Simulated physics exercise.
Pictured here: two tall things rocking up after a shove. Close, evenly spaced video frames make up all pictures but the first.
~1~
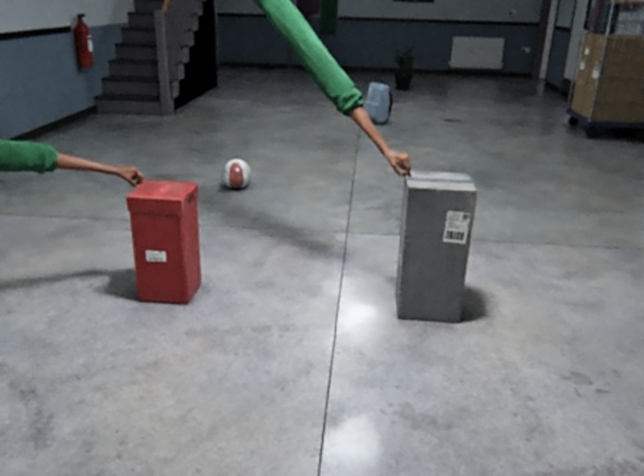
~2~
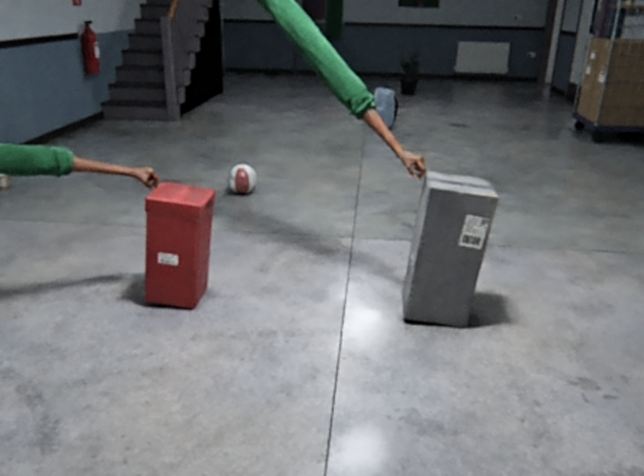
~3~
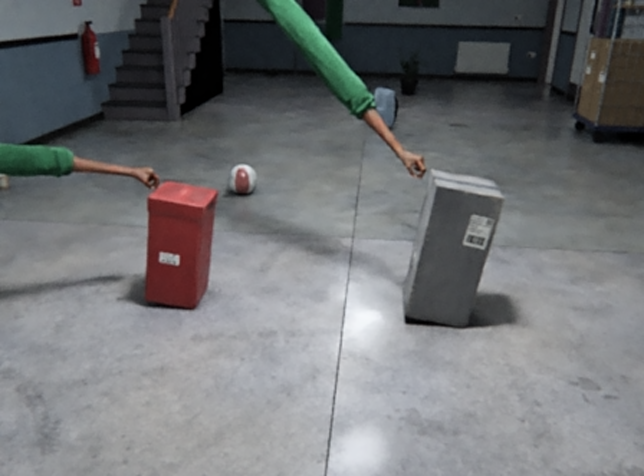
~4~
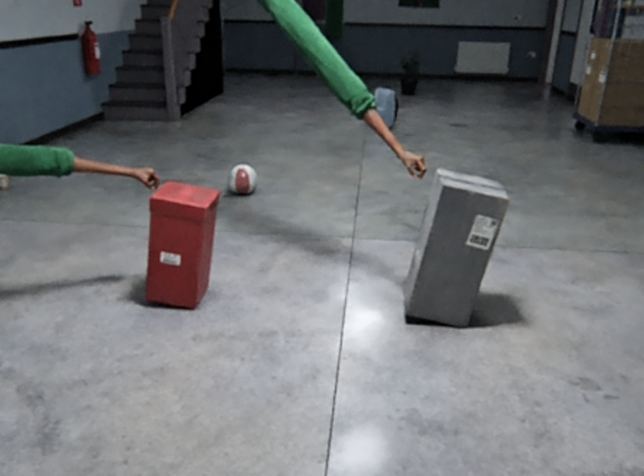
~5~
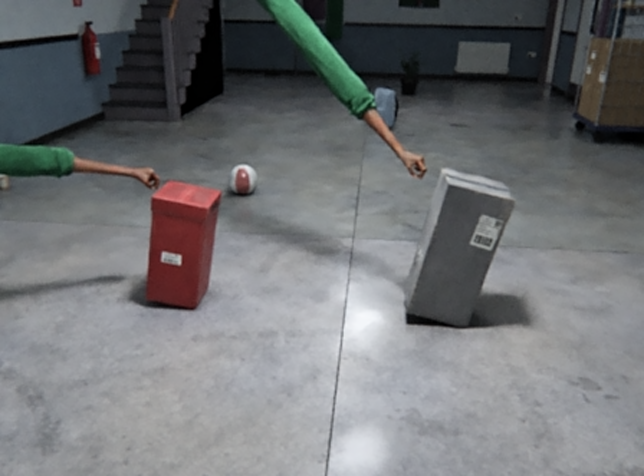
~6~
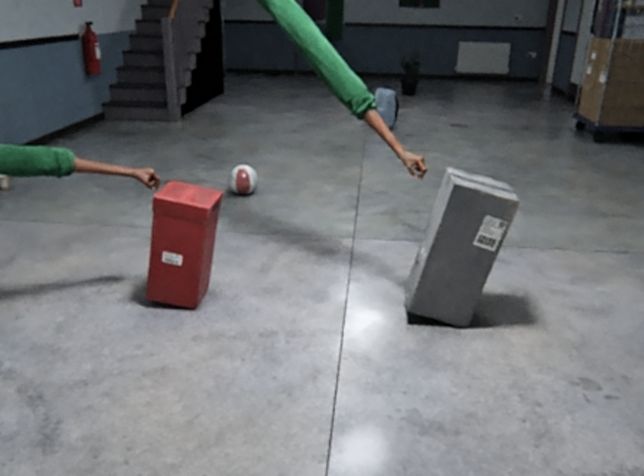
In a dim hall with a concrete floor, two green-sleeved arms pushed a red box and a taller grey box, and both leaned to the right, the grey one tilting a little further.
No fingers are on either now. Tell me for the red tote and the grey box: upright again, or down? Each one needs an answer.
Red tote - upright again, grey box - down.
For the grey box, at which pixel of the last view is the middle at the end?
Roughly at (529, 292).
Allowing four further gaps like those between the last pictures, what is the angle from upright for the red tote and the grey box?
Tilts at that frame: 10° and 20°.
Then, 0.28 s later than the last frame, red tote upright near (175, 248); grey box 35° off upright near (487, 249).
Then, 0.52 s later than the last frame, red tote 3° off upright near (172, 247); grey box 66° off upright near (523, 268).
Then, 0.72 s later than the last frame, red tote upright near (174, 248); grey box on its side near (537, 283).
When it is over, the red tote rocks back upright, near (174, 249); the grey box falls over, near (529, 292).
